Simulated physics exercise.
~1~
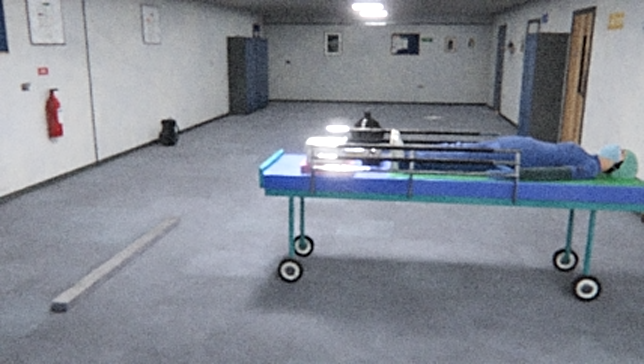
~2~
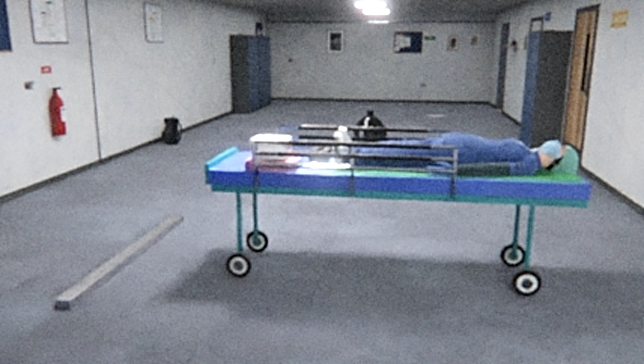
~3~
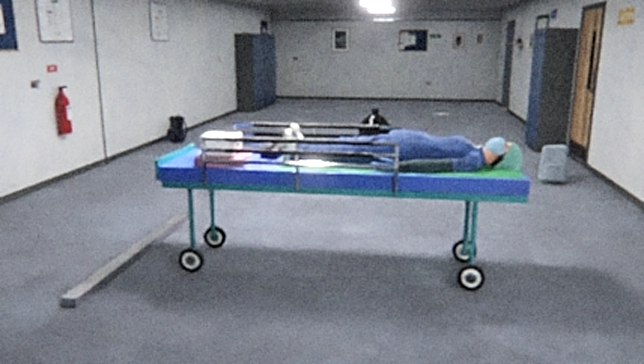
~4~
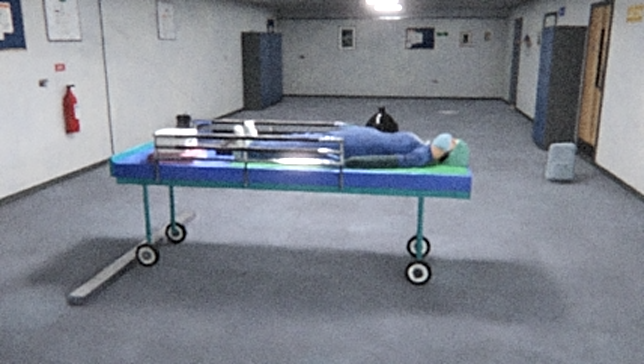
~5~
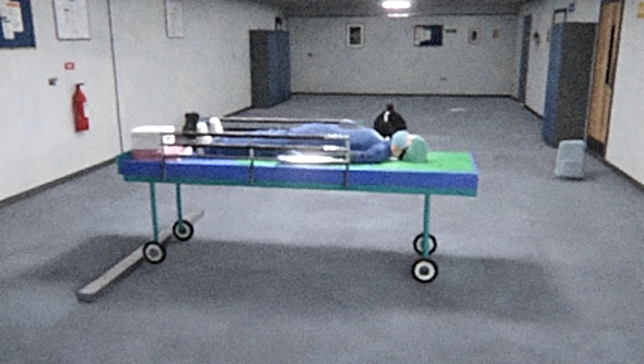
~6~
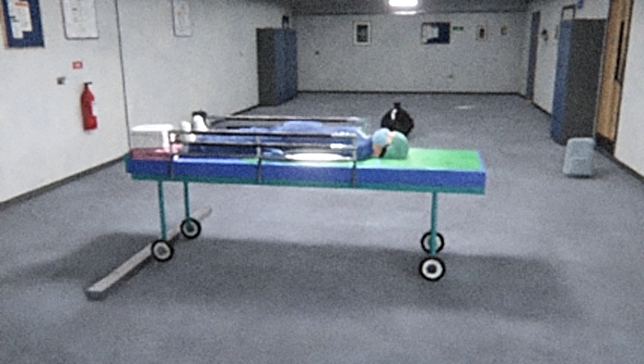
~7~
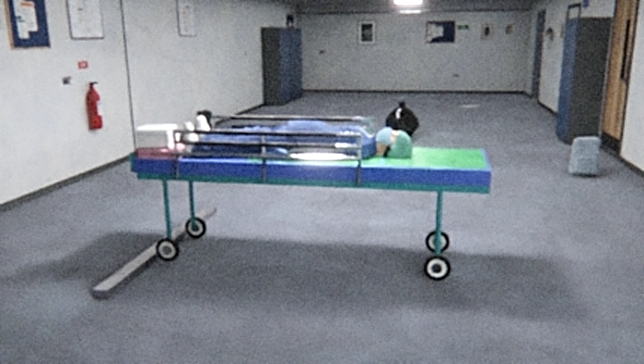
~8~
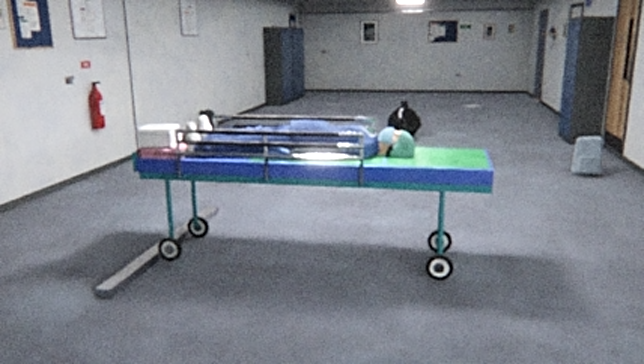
We see a wheeled trolley carrying a person lying down in blue and a white case roll left across a room until its wheels meet a low bar and it stops level; the person slides further left toward the case, then everything rests, still aboard.
